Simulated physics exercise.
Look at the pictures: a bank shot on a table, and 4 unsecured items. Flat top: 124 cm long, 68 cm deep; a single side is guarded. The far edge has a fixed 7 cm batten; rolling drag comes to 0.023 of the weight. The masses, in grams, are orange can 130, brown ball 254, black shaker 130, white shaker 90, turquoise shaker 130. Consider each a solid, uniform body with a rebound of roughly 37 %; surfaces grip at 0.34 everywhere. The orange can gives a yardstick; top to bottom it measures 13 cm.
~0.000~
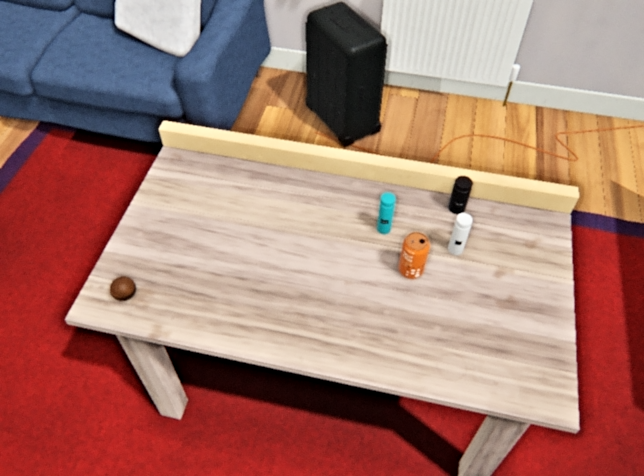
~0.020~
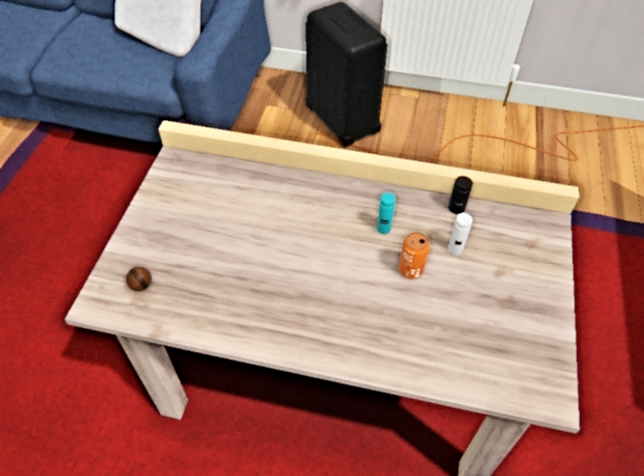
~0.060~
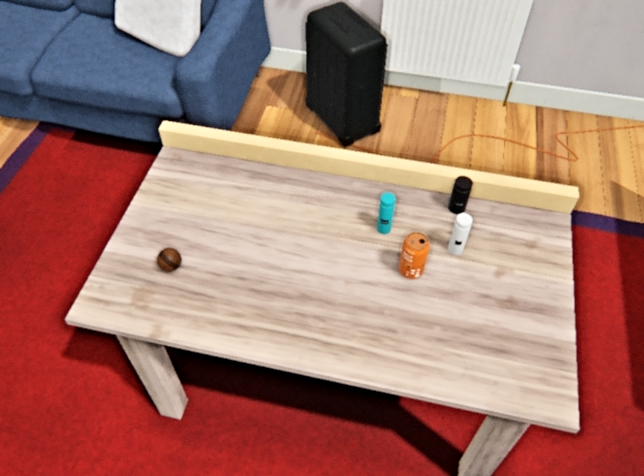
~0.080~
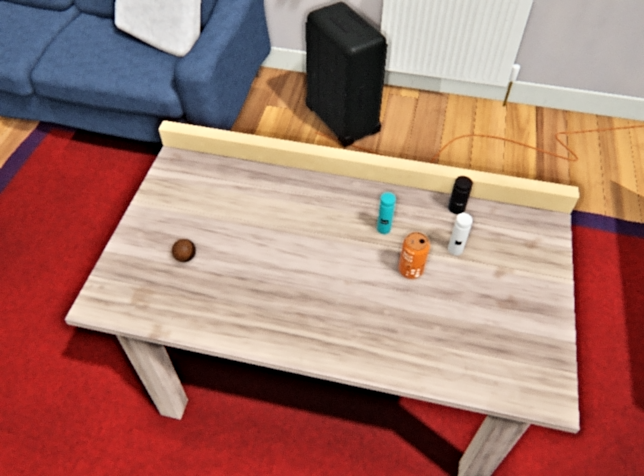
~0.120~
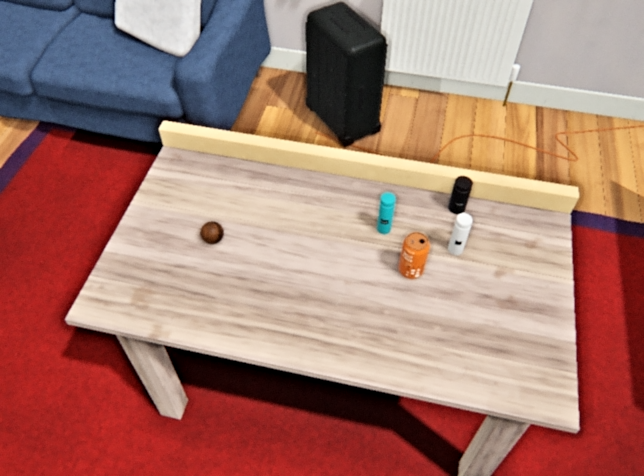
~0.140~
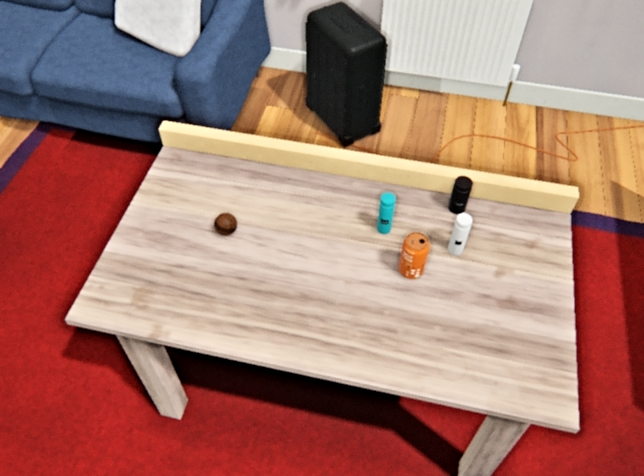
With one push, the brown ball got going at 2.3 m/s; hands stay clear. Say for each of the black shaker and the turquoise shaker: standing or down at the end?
Black shaker: Standing, turquoise shaker: Down.
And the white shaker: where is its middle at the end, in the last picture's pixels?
About (494, 275).
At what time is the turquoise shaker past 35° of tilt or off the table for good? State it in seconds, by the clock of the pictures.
0.6 s or so.
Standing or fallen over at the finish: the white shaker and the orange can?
In the last frame the white shaker does not stay up and the orange can remains up.
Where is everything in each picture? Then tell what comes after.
Brown ball (123, 289); black shaker (460, 195); turquoise shaker (386, 214), in the first frame.
Brown ball (139, 279); orange can (414, 256), in the second frame.
Brown ball (169, 260); orange can (414, 257), in the third frame.
Brown ball (184, 251); orange can (414, 257), in the fourth frame.
Brown ball (212, 233); orange can (414, 256), in the fifth frame.
Brown ball (226, 224); black shaker (460, 195); turquoise shaker (386, 214), in the sixth frame.
By 0.54 s, brown ball near (384, 215); turquoise shaker tilted 23° near (397, 220).
By 1.14 s, brown ball near (485, 235); turquoise shaker on its side near (419, 236); white shaker tilted 58°.
By 2.34 s, brown ball near (582, 271); turquoise shaker on its side near (419, 236); white shaker on its side.
When it is over (2.7 s), lying over on the table, white shaker and turquoise shaker; the other 2 within 4 cm of the start. End places, in pixels of the last picture, black shaker near (460, 195), turquoise shaker near (419, 236).
